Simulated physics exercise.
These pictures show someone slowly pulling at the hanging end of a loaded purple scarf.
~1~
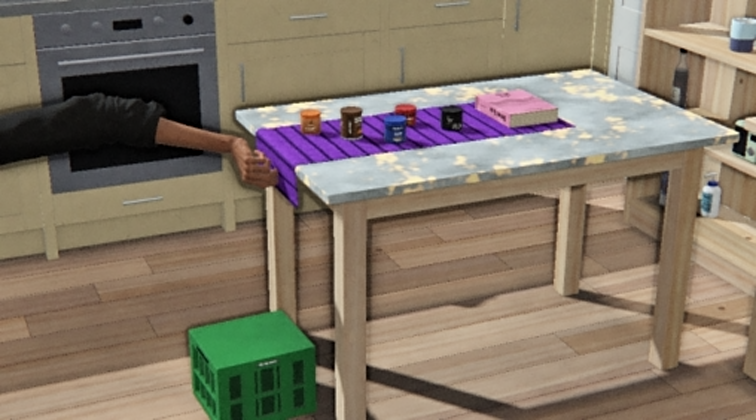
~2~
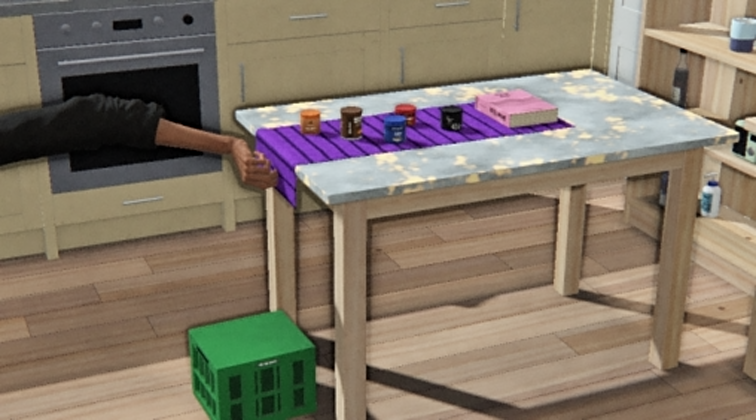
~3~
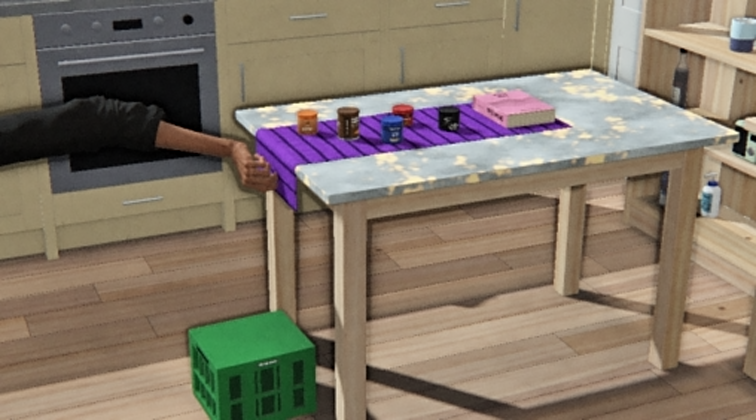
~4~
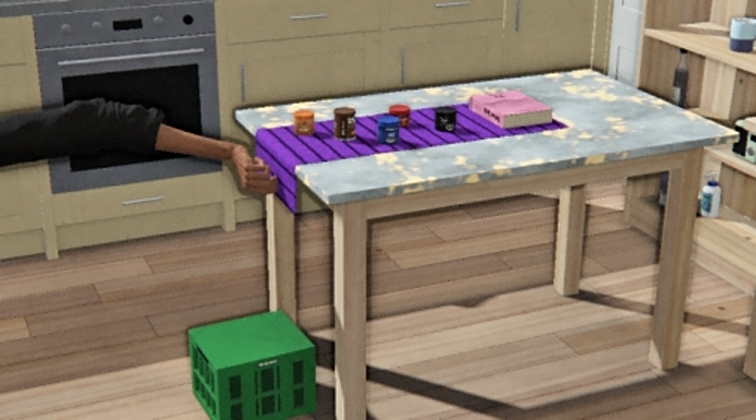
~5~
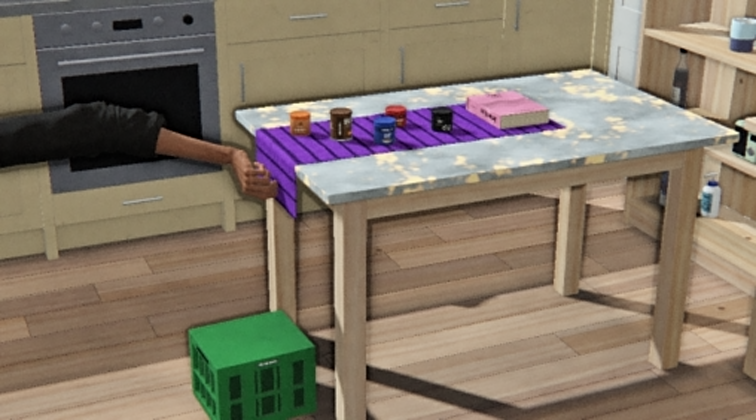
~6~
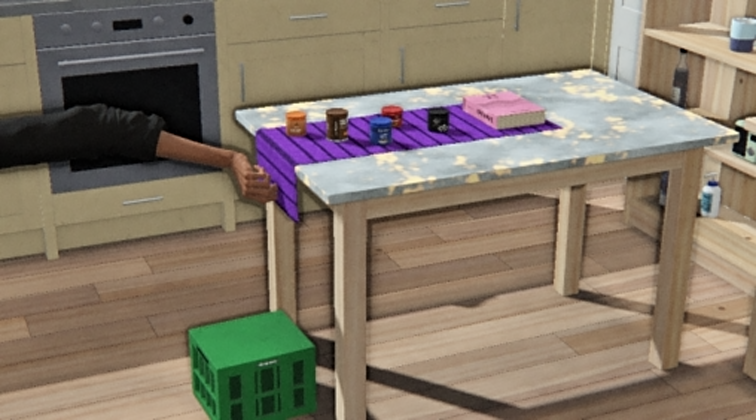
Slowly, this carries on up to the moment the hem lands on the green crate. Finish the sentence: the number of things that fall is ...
The number of things that fall is four.
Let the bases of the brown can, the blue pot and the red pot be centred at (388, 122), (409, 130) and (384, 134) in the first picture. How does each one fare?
The brown can is off the top, the blue pot is off the top, the red pot is off the top.
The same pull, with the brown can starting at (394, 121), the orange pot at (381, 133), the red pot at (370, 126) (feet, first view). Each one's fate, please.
Outcome: Brown can is gone; orange pot is gone; red pot is gone.
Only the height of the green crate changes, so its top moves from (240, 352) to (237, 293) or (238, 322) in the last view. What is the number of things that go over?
First case 2, second 3.
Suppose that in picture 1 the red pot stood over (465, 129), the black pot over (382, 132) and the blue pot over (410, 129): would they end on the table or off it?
The red pot? It stays where it is. The black pot tips off, and the blue pot tips off.
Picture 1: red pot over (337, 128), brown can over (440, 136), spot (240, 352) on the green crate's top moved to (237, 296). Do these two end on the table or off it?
The red pot drops off, the brown can survives.
A little later, hem near (276, 245); orange pot gone.
Next, hem near (275, 303); orange pot, brown can and blue pot gone.
When it is over, hem on the crate; orange pot, brown can, blue pot and red pot gone. It carries off four.
